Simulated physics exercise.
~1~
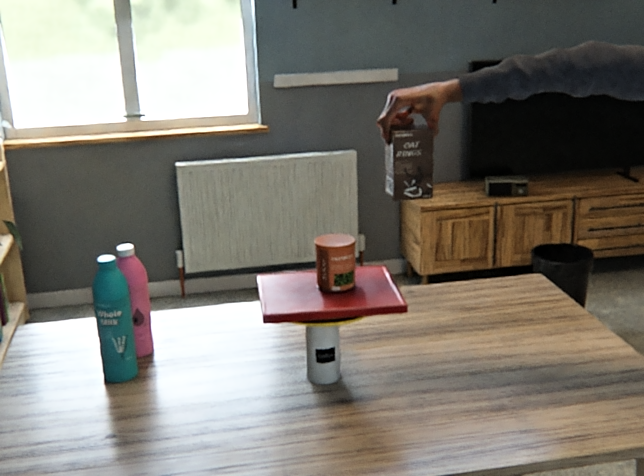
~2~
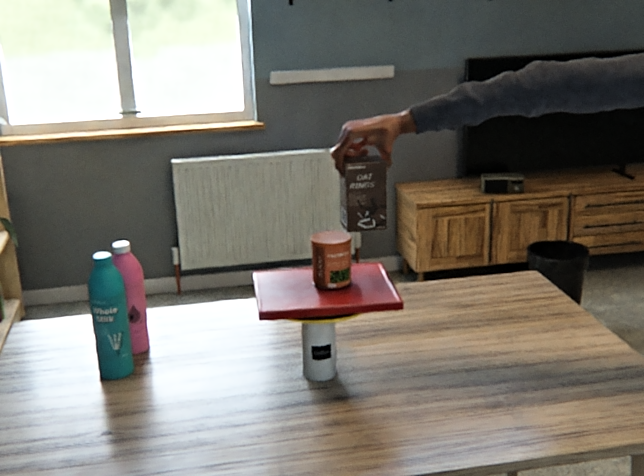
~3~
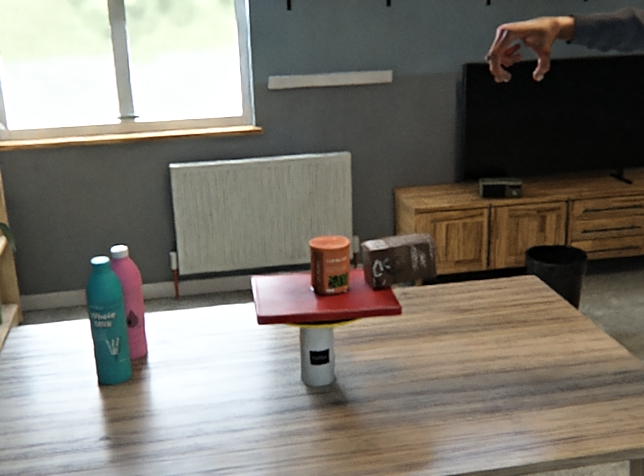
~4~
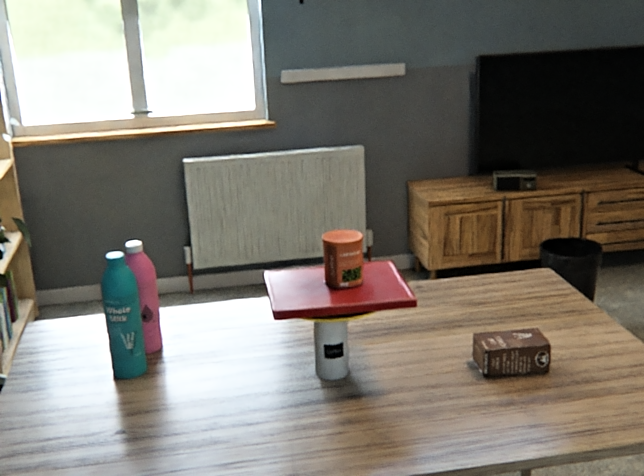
In the video, a hand lowers a brown carton beside an orange tin on a red tray balanced atop a white jar, then lets go and withdraws; the carton tips over the tray's right side and ends lying on the table, while the tin and tray stay balanced.
